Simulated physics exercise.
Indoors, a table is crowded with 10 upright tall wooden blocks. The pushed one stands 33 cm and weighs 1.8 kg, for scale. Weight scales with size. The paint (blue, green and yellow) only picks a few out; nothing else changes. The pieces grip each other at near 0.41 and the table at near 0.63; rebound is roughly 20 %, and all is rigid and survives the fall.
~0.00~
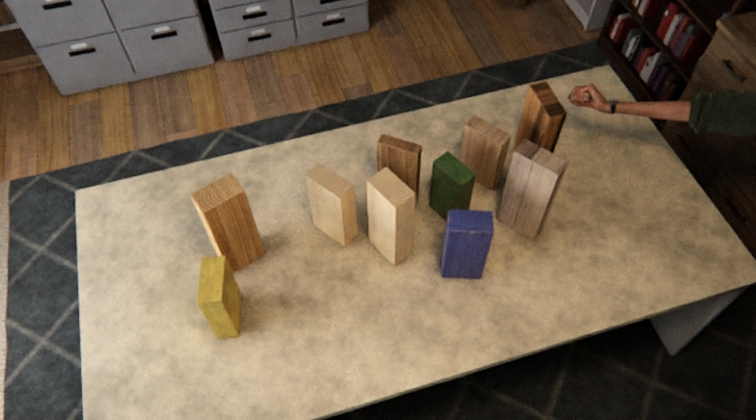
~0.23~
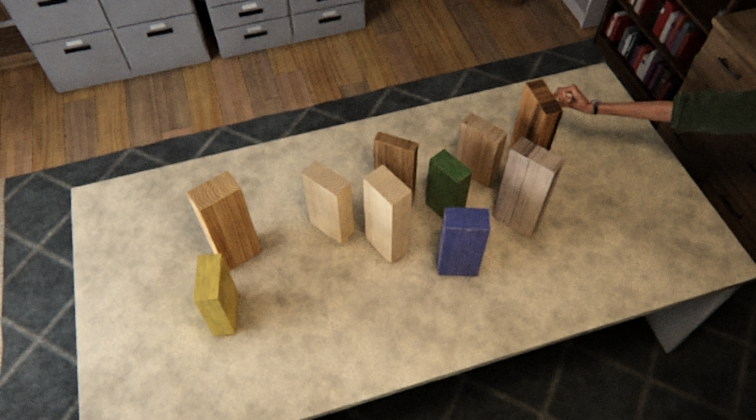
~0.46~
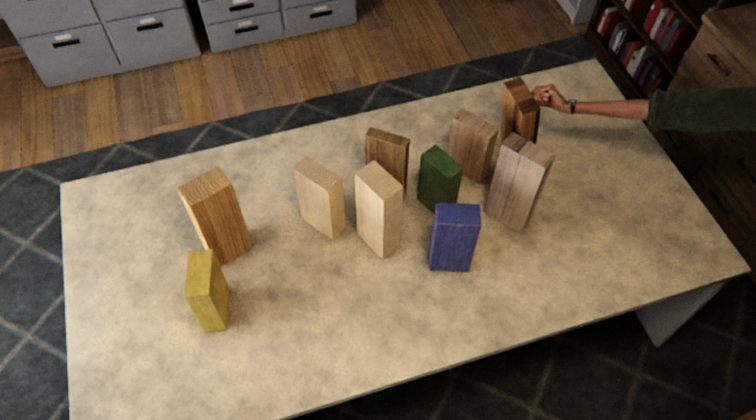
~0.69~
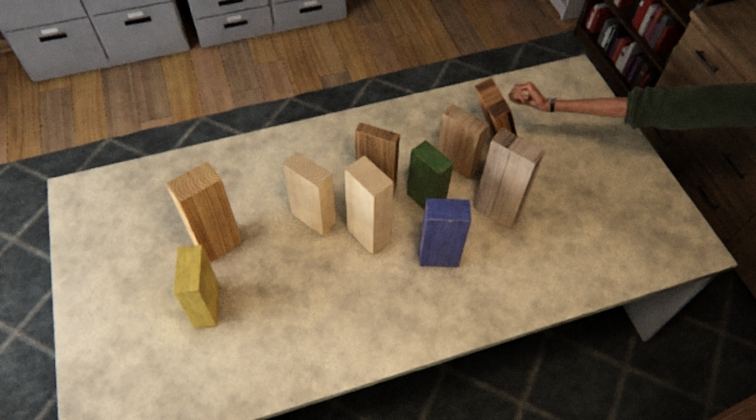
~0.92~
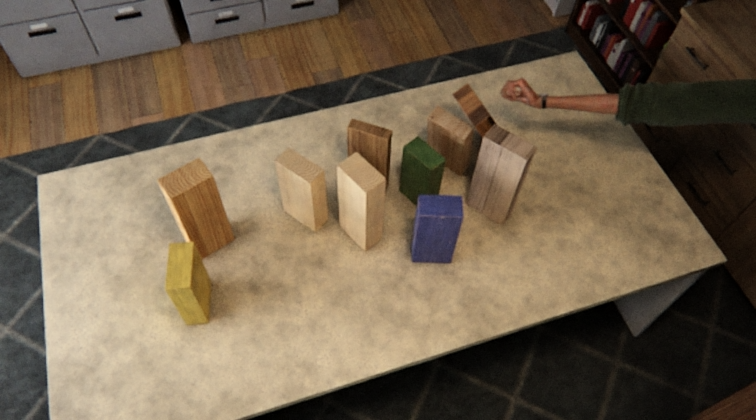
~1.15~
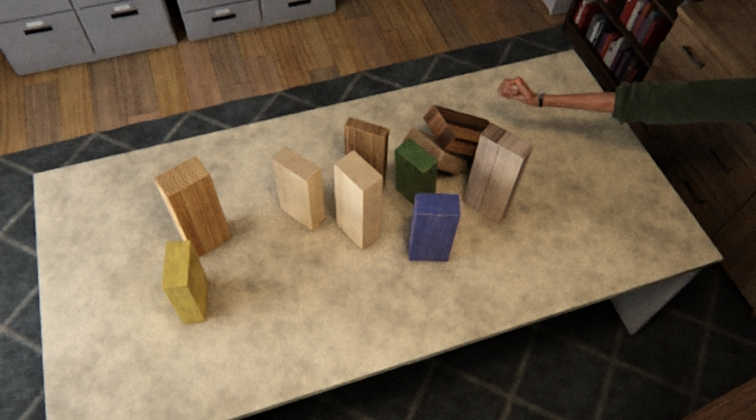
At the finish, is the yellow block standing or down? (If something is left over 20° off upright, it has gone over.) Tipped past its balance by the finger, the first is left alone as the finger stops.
Standing.
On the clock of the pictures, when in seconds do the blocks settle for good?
About 3.0 s.
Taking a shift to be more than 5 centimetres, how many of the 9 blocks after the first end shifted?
By my tally, the number that shifted is 5.
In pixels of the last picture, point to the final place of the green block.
It comes to rest around (382, 216) in the last view.
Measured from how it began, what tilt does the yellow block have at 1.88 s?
Around 0° from its start.
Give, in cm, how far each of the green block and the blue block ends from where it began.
So green shifts 20 cm, while blue shifts 0 cm.
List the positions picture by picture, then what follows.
In the first frame (places mark the middle of the side facing us; the camera pans a little), finger (574, 96) 55 mm from the first block; yellow block (211, 279); green block (444, 196); blue block (466, 257); the rest undisturbed.
The second frame shows finger (557, 97) 4 mm from the first block; yellow block (208, 277).
The third frame shows finger (534, 97) pushing; yellow block (198, 272); the rest undisturbed.
The fourth frame shows finger (514, 95) stopped; yellow block (188, 268); the rest undisturbed.
The fifth frame shows finger (506, 91) stopped; yellow block (180, 265); steepest lean 9°, the block at (445, 148); one has shifted.
The sixth frame shows finger (503, 89) stopped; yellow block (176, 263); green block (409, 182) leaning 5°; blue block (433, 240); 1 of the 9 other blocks over, 2 disturbed in all.
After 1.24 s, 2 of the 9 other blocks over; yellow block unmoved; green block leaning 26°.
After 1.52 s, 3 of the 9 other blocks over; yellow block unmoved; green block leaning 62°.
After 1.88 s, 3 of the 9 other blocks over; yellow block unmoved; green block lying flat.
After 2.46 s, 5 of the 9 other blocks over; yellow block unmoved; green block lying flat.
At rest (3.0 s), 5 of the 9 other blocks over; yellow block unmoved; green block lying flat; blue block unmoved. Four left standing. As the last picture would show them, middles, yellow block near (187, 283), green block near (382, 216).
